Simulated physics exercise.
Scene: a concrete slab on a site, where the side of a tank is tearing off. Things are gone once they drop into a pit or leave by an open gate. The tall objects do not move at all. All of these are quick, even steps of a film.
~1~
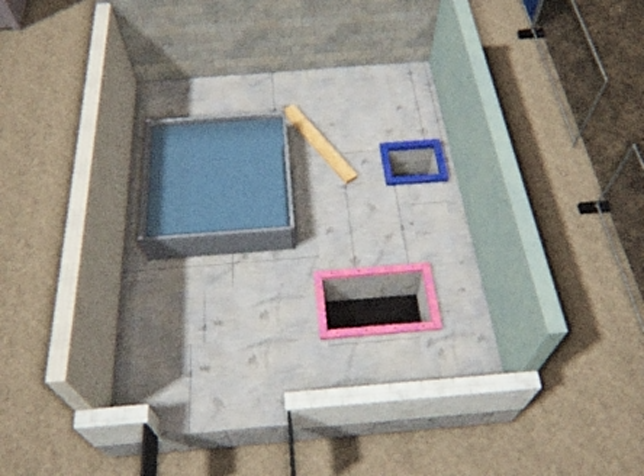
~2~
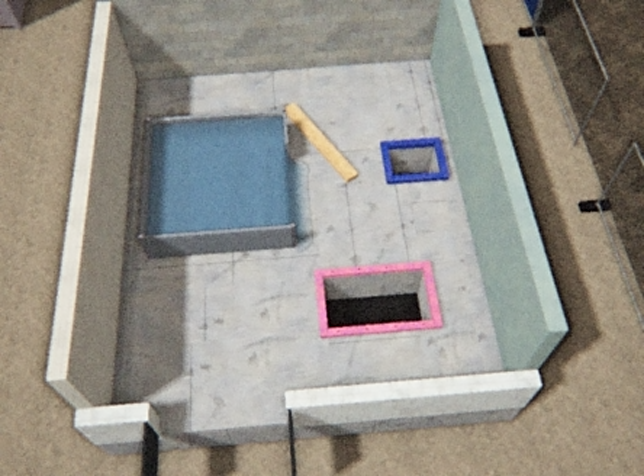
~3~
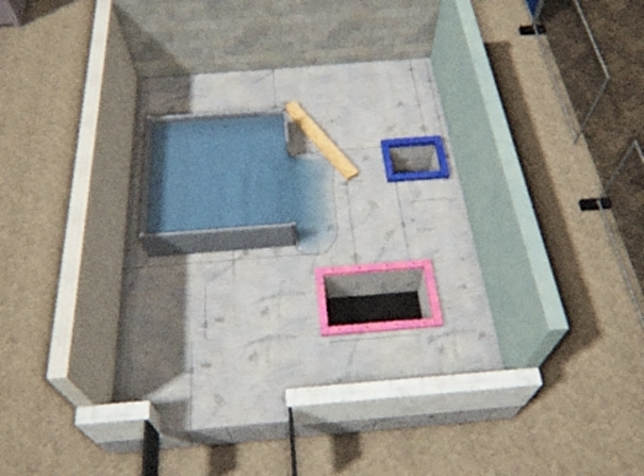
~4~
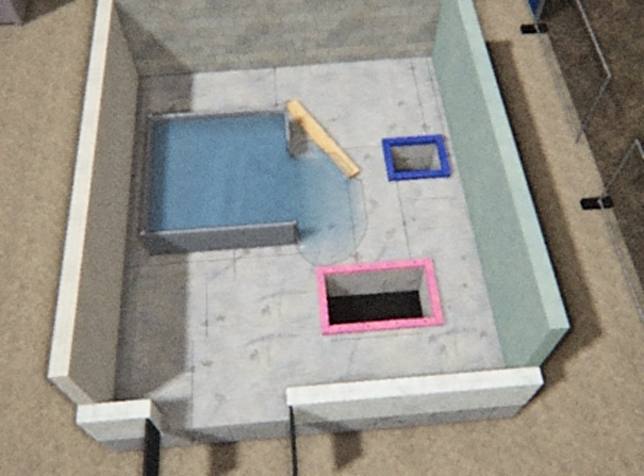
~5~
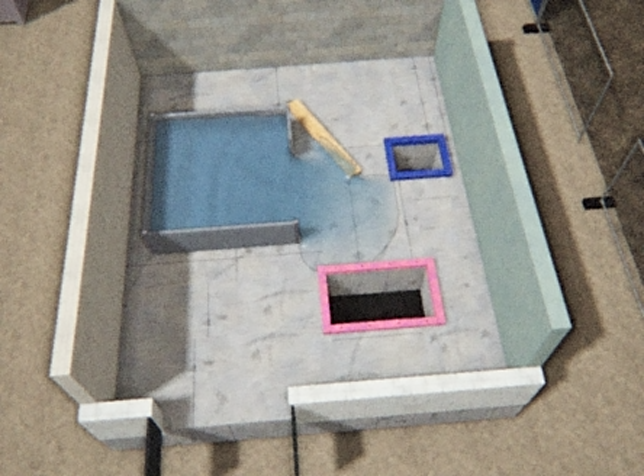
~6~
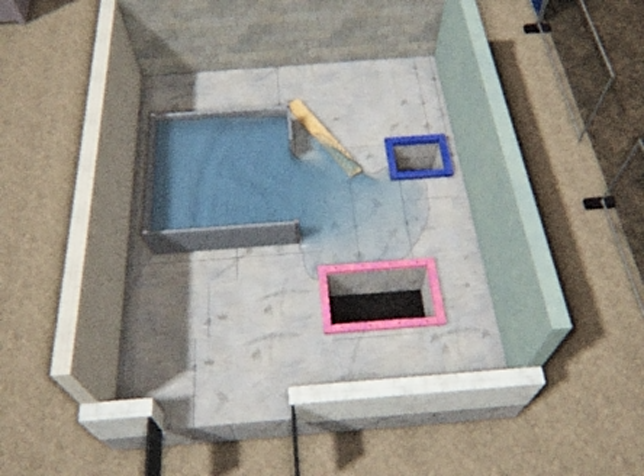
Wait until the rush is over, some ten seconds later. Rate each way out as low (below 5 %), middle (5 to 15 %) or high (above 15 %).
Ratings - gate: Low; blue pit: Middle; pink pit: Middle.
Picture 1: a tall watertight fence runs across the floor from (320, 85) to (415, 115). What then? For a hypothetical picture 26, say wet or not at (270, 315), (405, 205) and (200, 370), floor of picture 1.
The first location is not reached, the second is soaked through, and the third is not reached.
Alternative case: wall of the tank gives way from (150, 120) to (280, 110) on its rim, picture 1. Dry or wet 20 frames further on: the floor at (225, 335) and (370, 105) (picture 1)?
First spot spared, second spot submerged.
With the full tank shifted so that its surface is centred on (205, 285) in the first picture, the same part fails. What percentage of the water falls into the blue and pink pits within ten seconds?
Blue 4 %, pink 30 %.
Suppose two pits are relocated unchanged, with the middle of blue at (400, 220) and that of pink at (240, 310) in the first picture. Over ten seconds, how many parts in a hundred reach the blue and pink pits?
Log, per cent - blue: 15, pink: 0.
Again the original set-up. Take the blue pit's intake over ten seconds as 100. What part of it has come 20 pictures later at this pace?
I make it 50 per cent.
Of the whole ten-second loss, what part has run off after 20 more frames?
About 40 per cent.
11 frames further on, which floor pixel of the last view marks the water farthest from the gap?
Somewhere near (506, 373).
A moment on, water covers 25 % of the floor; the gate 0 %, the blue pit 0 %, the pink pit 0 %.
Next, water covers 35 % of the floor; the gate 0 %, the blue pit 1 %, the pink pit 1 %.
Then, water covers 50 % of the floor; the gate 0 %, the blue pit 4 %, the pink pit 4 %.
Later, water covers 80 % of the floor; the gate 0 %, the blue pit 7 %, the pink pit 7 %.
In the end, water covers 95 % of the floor; the gate 3 %, the blue pit 8 %, the pink pit 8 %.
